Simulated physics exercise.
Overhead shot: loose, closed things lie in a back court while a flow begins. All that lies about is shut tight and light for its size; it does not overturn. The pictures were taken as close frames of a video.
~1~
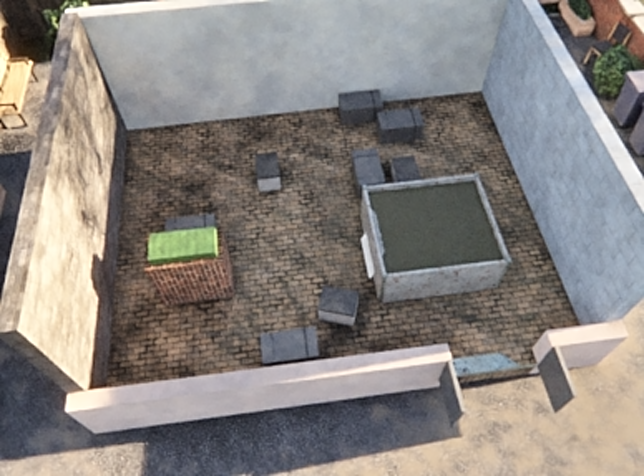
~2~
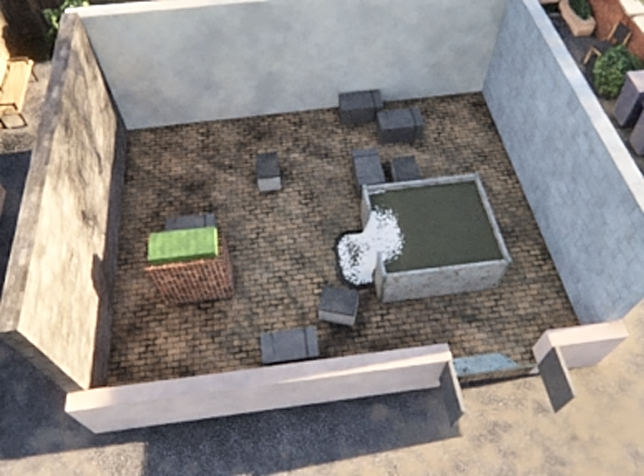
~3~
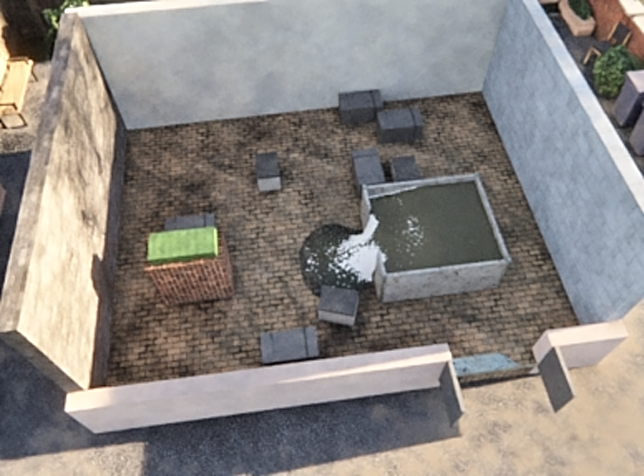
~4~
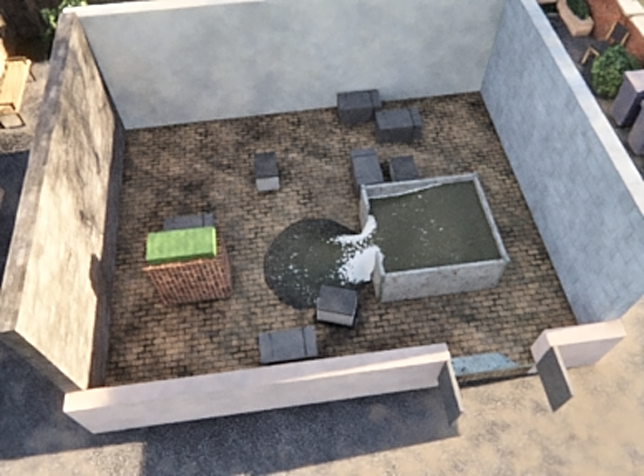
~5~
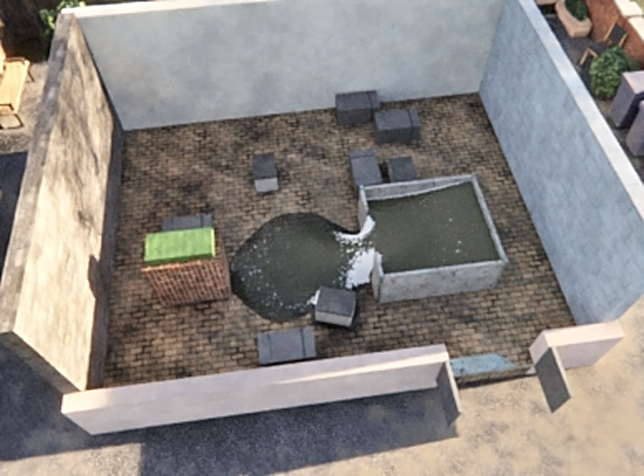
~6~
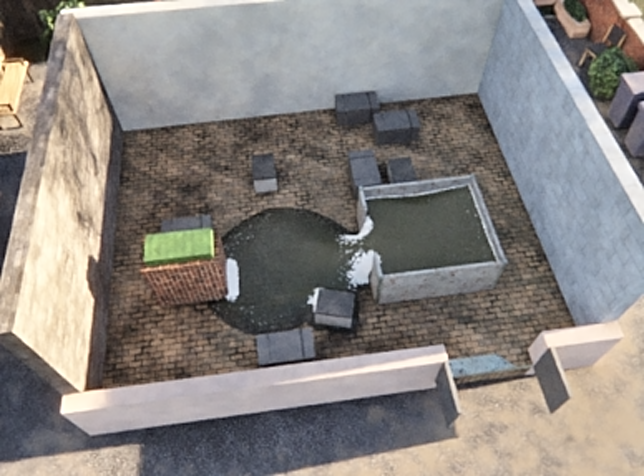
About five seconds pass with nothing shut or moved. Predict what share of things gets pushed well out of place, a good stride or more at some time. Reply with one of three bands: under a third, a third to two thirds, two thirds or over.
Under a third.
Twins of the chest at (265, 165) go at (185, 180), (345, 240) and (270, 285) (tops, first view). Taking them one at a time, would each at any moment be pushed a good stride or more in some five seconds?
Shoved clear, shoved clear, shoved clear.
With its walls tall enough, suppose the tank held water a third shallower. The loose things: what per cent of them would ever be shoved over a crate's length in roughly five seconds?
I'd put it near 10 per cent of the loose things.
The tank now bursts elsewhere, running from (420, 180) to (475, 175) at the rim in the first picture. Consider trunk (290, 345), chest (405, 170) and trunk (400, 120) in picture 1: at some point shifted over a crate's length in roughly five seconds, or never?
Listed in turn, never travels that far, ends up that far off, ends up that far off.
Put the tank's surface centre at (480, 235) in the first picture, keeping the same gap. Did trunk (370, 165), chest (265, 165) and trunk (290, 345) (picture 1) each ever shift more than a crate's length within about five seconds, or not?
Short of it, short of it, covered the distance.
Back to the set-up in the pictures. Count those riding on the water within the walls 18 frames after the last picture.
That adds up to 1.
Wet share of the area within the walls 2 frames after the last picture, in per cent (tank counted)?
30 %, give or take.
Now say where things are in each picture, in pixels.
In the first frame, a chest at (339, 300), on the bottom; a chest at (407, 168), on the bottom; 0 of 8 have shifted.
In the second frame, a chest at (339, 300) rests on the ground; a chest at (407, 168), on the bottom; 0 of 8 have shifted.
In the third frame, a chest at (339, 300), on the bottom; a chest at (407, 168), on the bottom; 0 of 8 have shifted.
In the fourth frame, a chest at (337, 300) rests on the ground; a chest at (405, 168), on the bottom; 0 of 8 have shifted.
In the fifth frame, a chest at (336, 300) rests on the ground; a chest at (404, 169), on the bottom; 0 of 8 have shifted.
In the sixth frame, a chest at (335, 302), on the bottom; a chest at (403, 170) rests on the ground; 0 of 8 have shifted.
A moment on, 0 of 8 are well off their spots; 0 afloat.
Next, 1 of 8 are well off their spots; 1 afloat.
Later, 1 of 8 are well off their spots; 1 afloat.
In the end, 1 of 8 are well off their spots, and 1 have been at some point; 1 afloat.
